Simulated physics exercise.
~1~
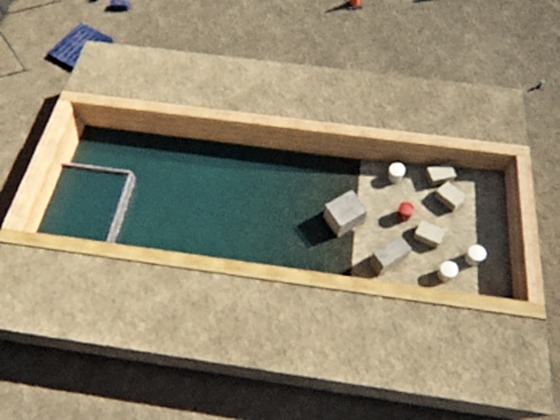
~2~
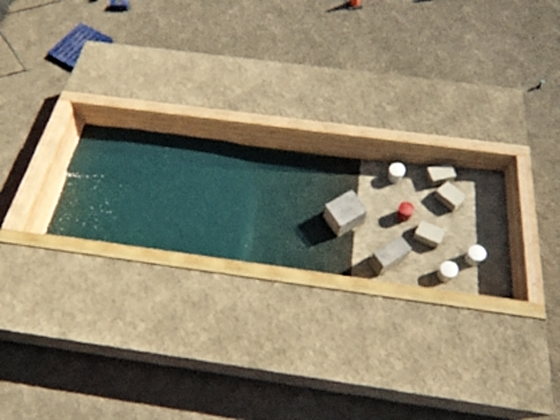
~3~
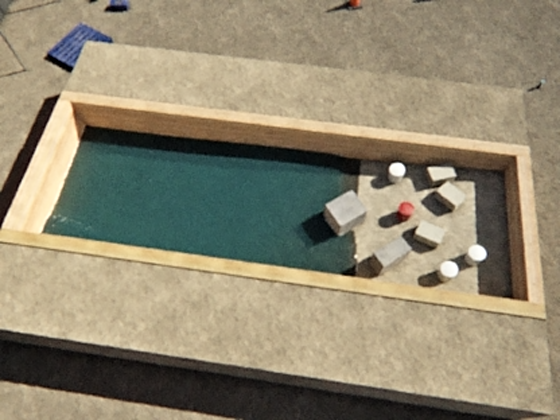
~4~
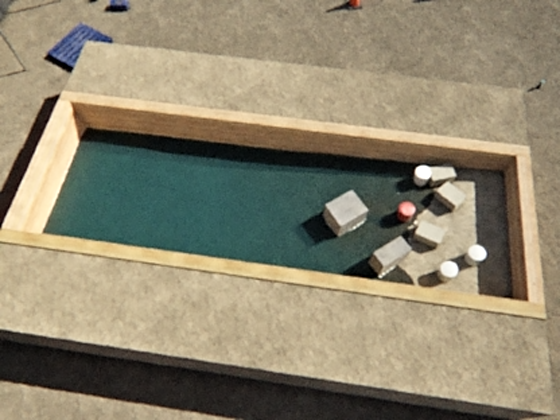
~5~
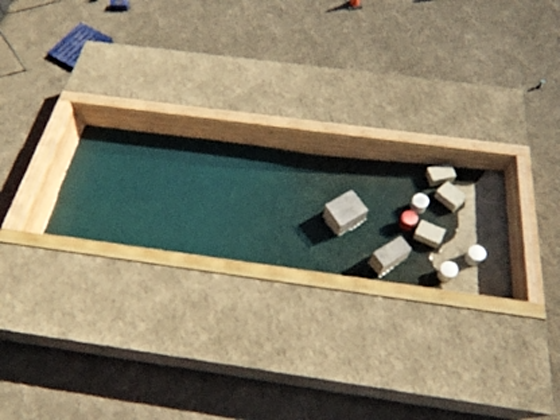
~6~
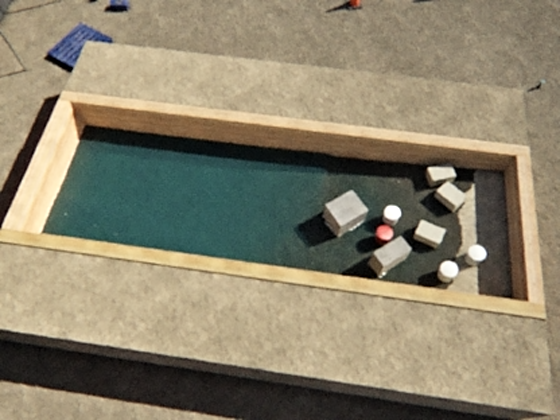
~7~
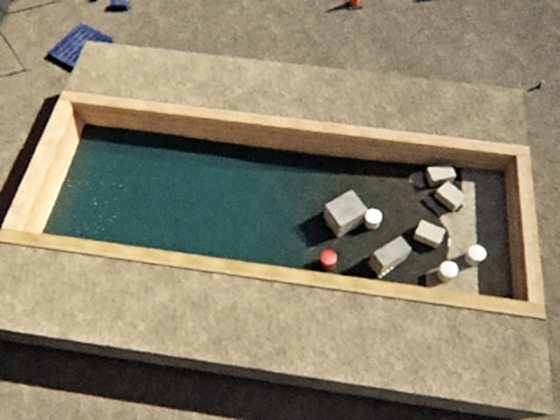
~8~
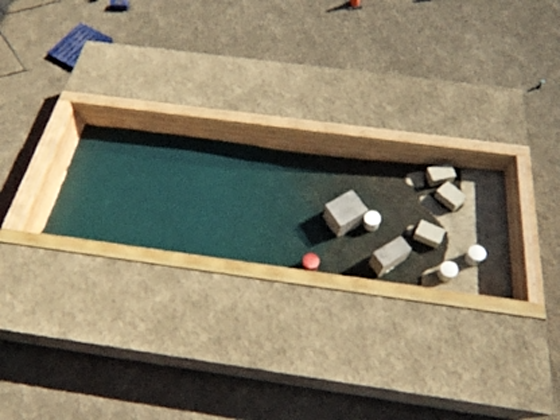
A sandy bay between wooden groynes is seen from high above, with dark green water on the left and pale sand on the right. Grey crates stand near the waterline and beyond it, among white pails and one red pail. The thin boarding at the left end disappears, and the released water spreads rightward up the sand. It reaches the red pail and a nearby white one, pushing the white pail right and then drawing both back left. The white pail stops against the largest crate, while the red pail drifts farther left and ends in the water near the lower groyne.
